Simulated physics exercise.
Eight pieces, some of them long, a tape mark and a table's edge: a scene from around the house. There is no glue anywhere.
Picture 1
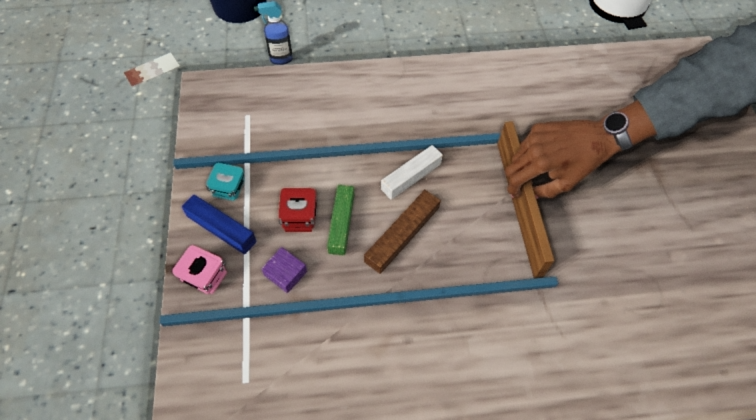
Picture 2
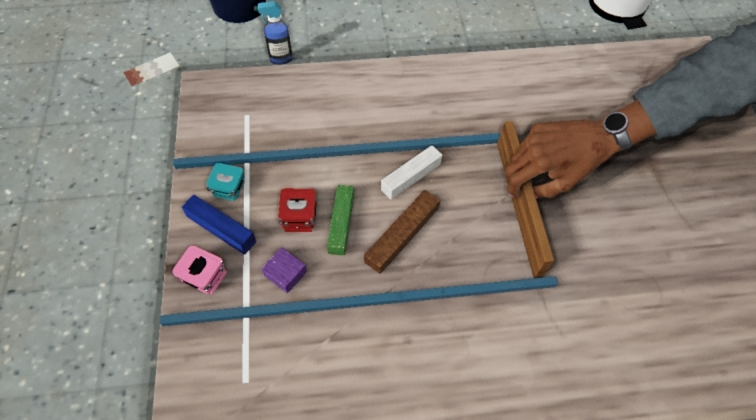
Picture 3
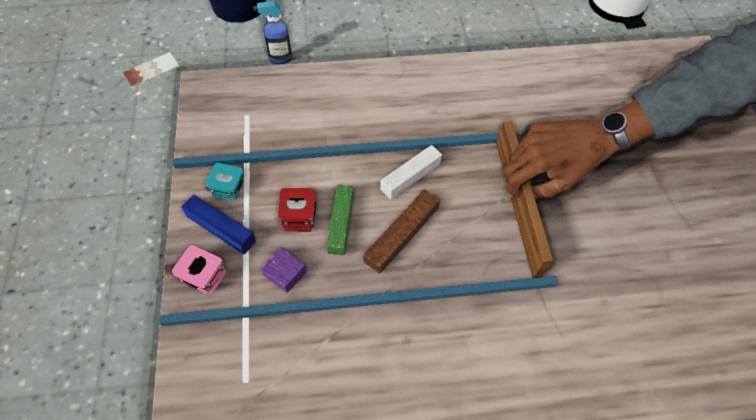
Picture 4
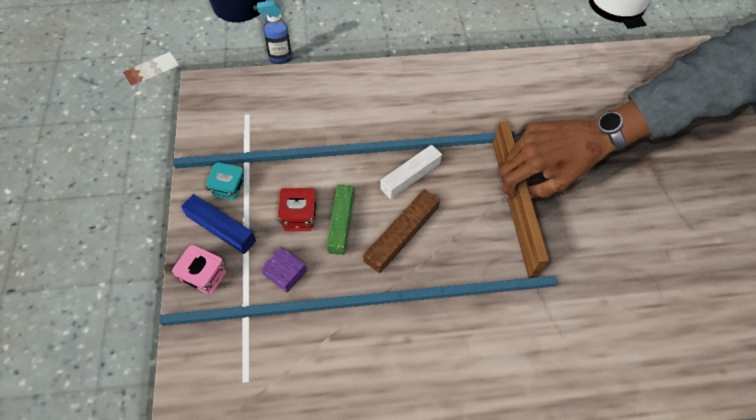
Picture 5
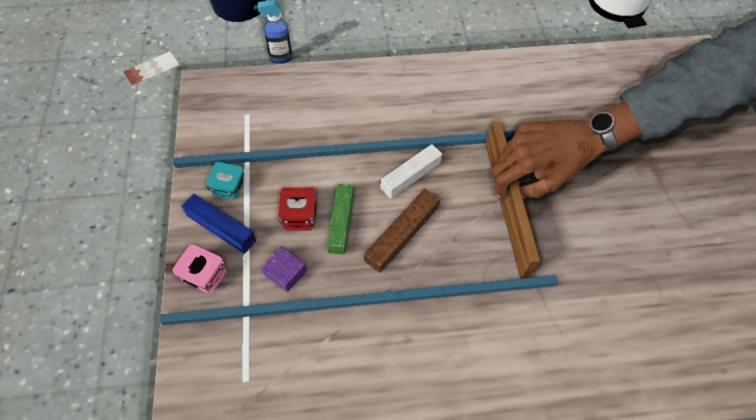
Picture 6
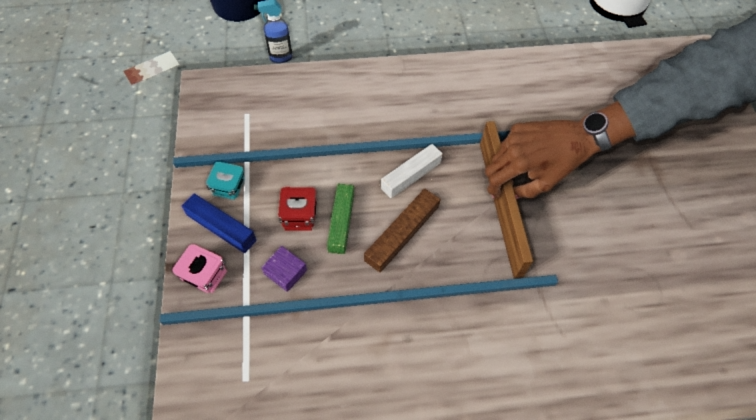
A wooden board, gripped by a hand wearing a watch, slid slightly left between two blue strips on a table, while the eight colourful pieces scattered near the white tape line stayed where they were.
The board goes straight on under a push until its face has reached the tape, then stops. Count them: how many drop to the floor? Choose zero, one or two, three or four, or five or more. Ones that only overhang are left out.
One or two.
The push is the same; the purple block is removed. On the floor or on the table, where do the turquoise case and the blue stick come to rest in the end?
Result - turquoise case: Up; blue stick: Gone.
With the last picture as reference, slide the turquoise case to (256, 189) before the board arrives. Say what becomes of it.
In the end it hangs on.
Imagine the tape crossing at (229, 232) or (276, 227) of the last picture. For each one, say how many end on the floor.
In the first try the count is 3, and in the second it is 0.
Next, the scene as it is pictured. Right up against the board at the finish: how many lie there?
Looks like 2 of them, all told.
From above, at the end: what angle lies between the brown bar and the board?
Angle: Around 0°.
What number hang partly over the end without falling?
Overhang count: 2.
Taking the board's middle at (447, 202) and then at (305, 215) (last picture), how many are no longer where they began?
In order, the tallies are 1 and 7.
Early on, none off yet; pink case at rest near (201, 270); blue stick at rest near (219, 223); turquoise case at rest near (227, 182).
A while later, none off yet; pink case at rest near (201, 270); blue stick moving near (212, 227); turquoise case at rest near (227, 182).
Finally, the number that fall off is one or two; lost, blue stick.
